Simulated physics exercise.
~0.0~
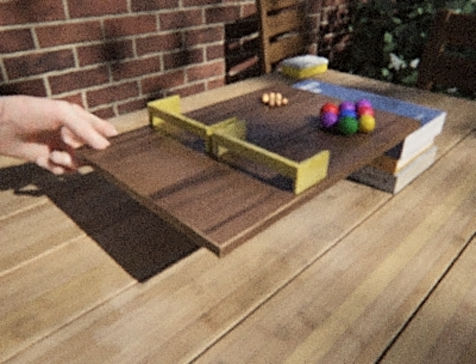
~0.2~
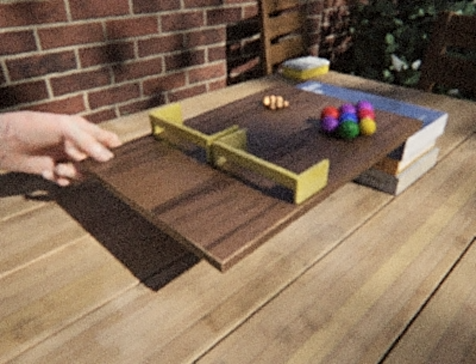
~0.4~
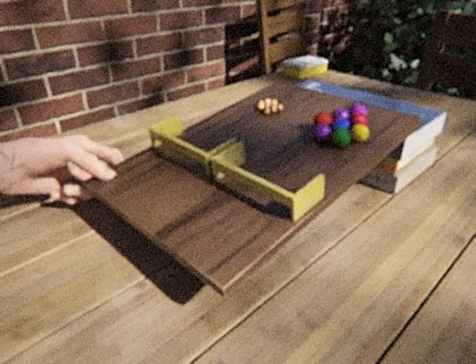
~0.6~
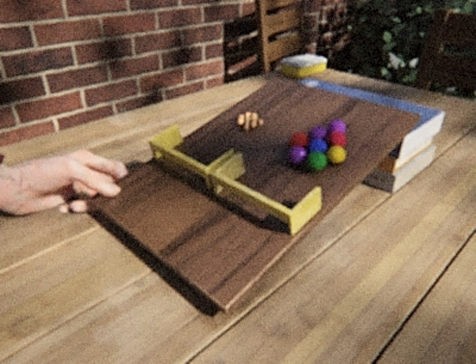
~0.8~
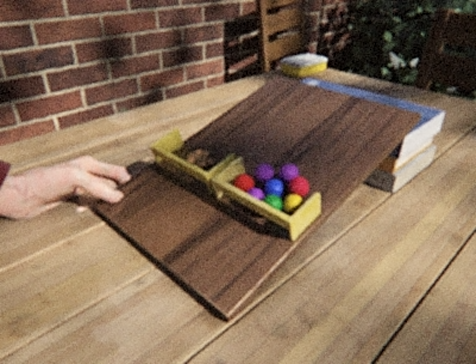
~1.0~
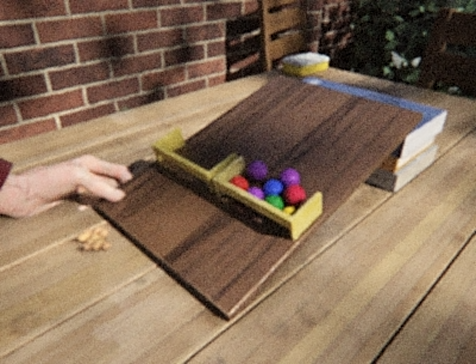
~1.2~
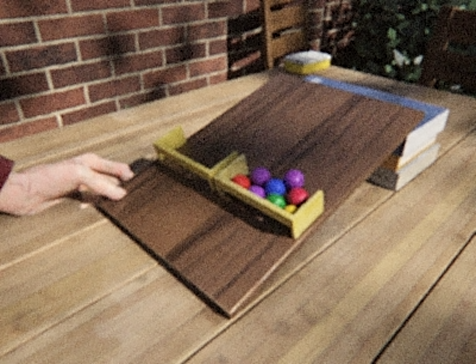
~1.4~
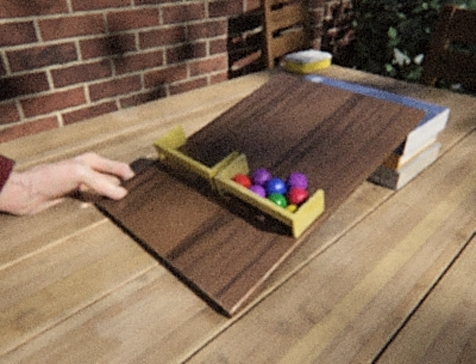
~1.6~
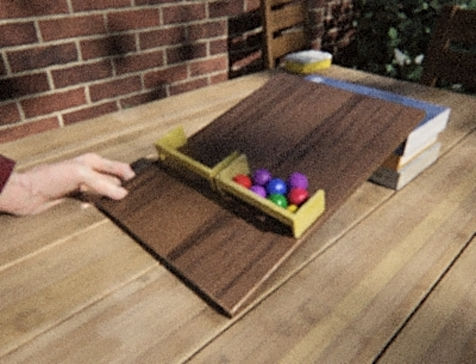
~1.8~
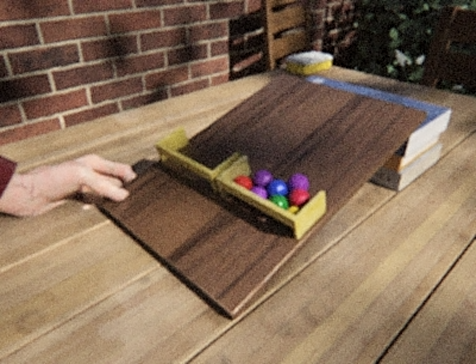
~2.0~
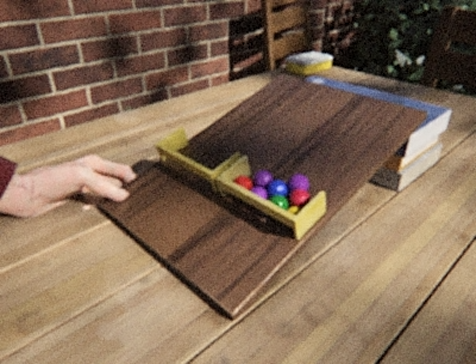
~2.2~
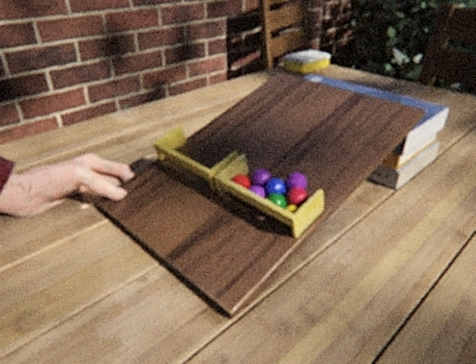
A hand lowered one end of a wooden board propped on books, and colourful balls and small tan pieces slid down it; the balls stopped against a yellow strip, while the tan pieces passed under the other strip and left the board.
